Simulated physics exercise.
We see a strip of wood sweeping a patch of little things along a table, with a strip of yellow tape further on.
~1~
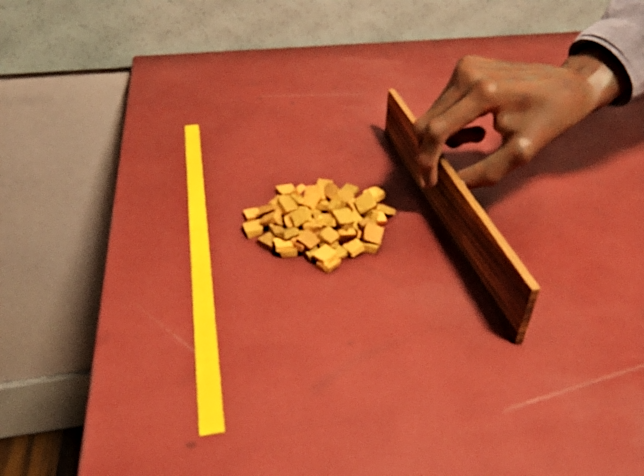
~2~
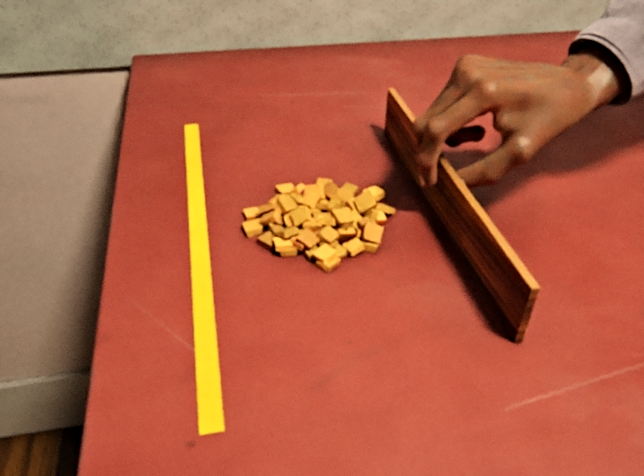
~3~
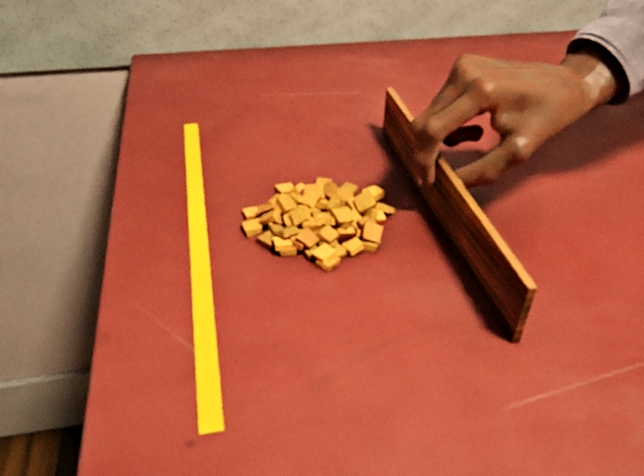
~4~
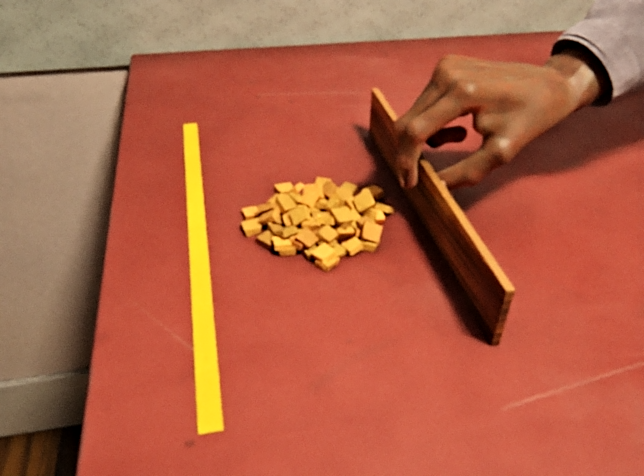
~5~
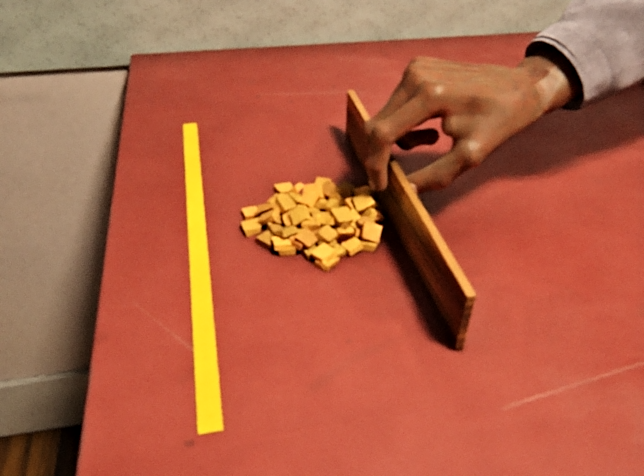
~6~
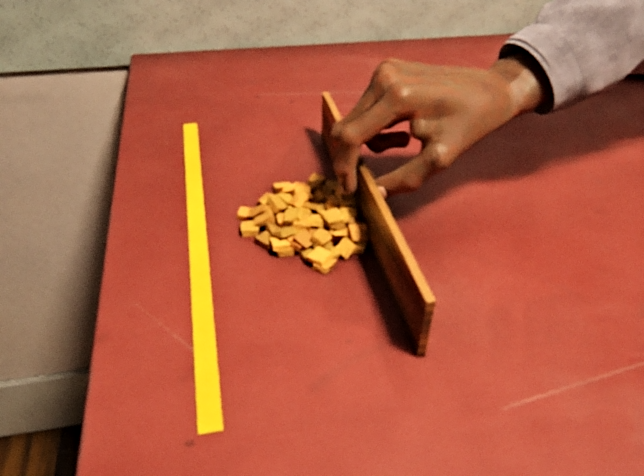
The video shows a hand holding a strip of wood upright on a red table, at first nearly still, then sliding it left into a heap of small yellowish squares, pushing them slightly toward a strip of yellow tape.
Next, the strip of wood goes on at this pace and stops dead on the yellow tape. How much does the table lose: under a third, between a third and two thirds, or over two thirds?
The floor gets under a third.
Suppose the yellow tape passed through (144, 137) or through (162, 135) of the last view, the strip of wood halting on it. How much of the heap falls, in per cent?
The first gives 100 %, the second 60 %.
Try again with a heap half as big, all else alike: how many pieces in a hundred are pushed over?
Close to 10 per cent.
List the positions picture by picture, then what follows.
The first frame shows strip of wood at (514, 294), at rest; yellow tape at (192, 134), about a palm's width from the edge; edge at (106, 250); the heap at (322, 222), cereal squares.
The second frame shows strip of wood at (513, 293), at rest.
The third frame shows strip of wood at (511, 293); the heap at (321, 220).
The fourth frame shows strip of wood at (490, 296).
The fifth frame shows strip of wood at (454, 300); the heap at (320, 220).
The sixth frame shows strip of wood at (416, 306); yellow tape at (191, 133); edge at (105, 248); the heap at (310, 218), about half pushed along.
Soon, strip of wood still moving, near (269, 179); heap all on the table, its front near (172, 238).
A while on, strip of wood stopped at the yellow tape; heap a small part over the edge.
Towards the end, strip of wood stopped at the yellow tape; heap about a quarter over the edge.
Finally, strip of wood stopped at the yellow tape; heap about a quarter over the edge.
